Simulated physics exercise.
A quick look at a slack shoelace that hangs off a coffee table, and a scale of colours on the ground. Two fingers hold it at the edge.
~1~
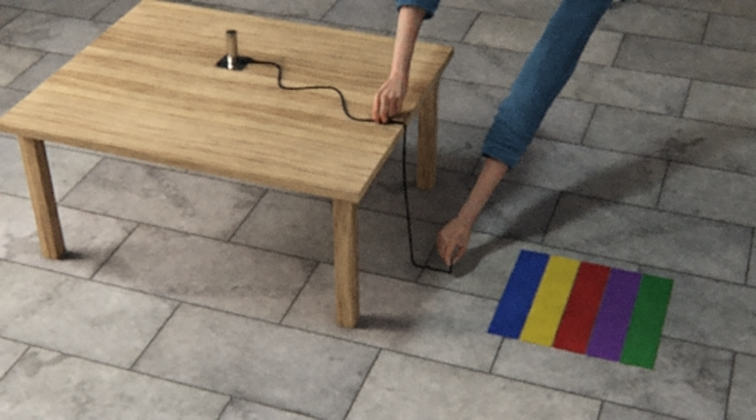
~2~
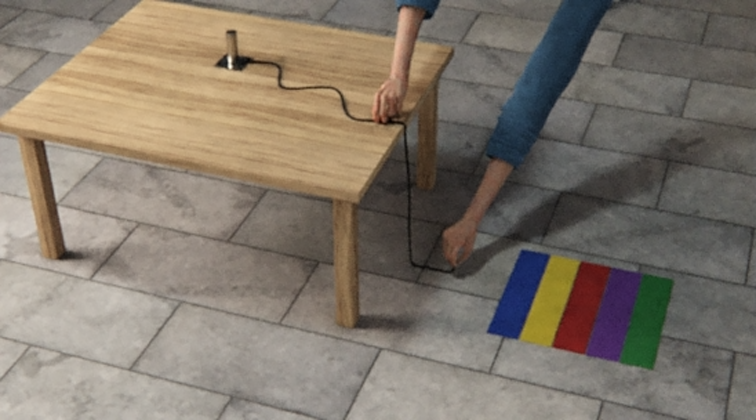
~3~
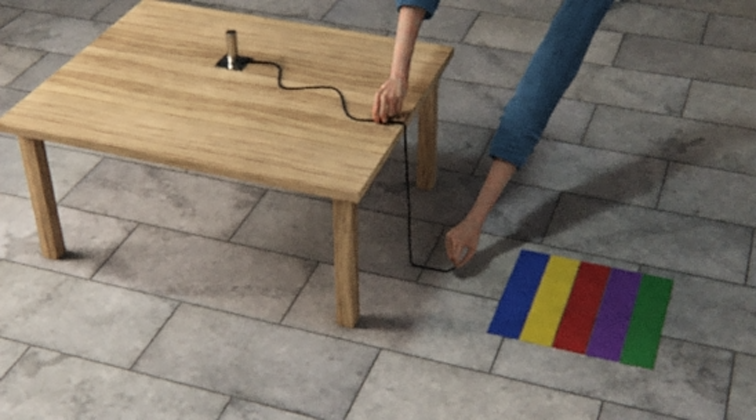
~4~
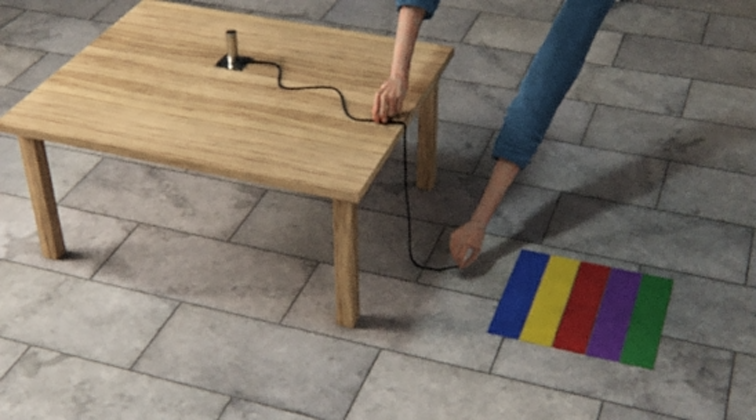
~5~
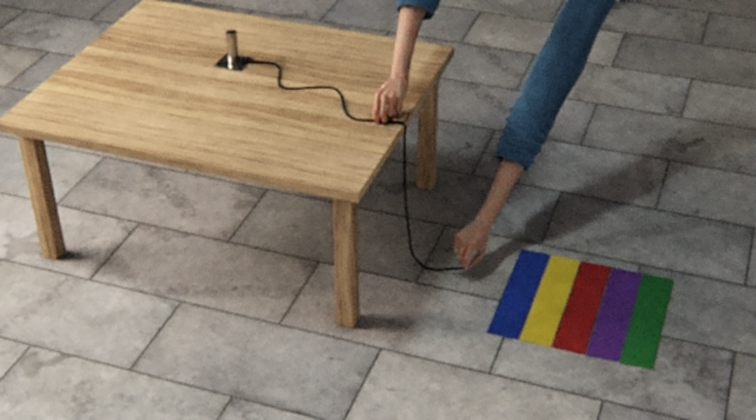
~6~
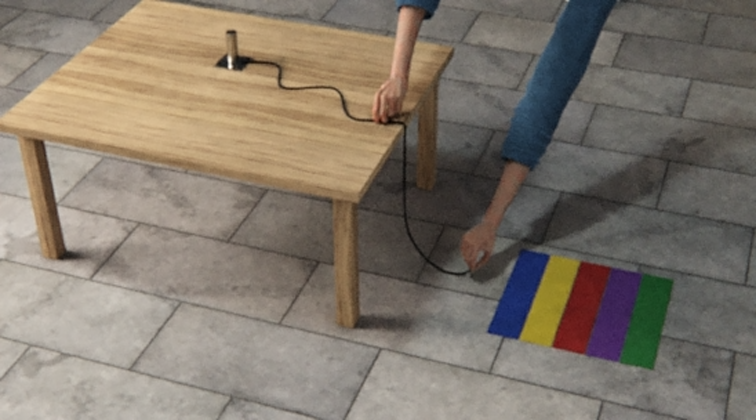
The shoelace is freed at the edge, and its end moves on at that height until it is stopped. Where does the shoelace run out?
It halts on the purple strip.
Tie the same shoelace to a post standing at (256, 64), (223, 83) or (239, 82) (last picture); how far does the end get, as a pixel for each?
About (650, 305), (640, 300) and (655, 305).
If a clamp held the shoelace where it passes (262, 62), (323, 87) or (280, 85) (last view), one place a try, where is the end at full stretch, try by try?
Try by try, around (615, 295), (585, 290) and (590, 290).
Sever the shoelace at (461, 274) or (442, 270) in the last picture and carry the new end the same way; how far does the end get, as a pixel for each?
Near (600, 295) and (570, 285).
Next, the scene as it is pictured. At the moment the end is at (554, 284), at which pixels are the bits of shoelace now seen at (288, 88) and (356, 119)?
At (317, 86), then (411, 121).
Soon after, end near (554, 284); over yellow.
Then, end near (597, 293); over red.
At full stretch, end near (622, 298); over purple. Over purple.
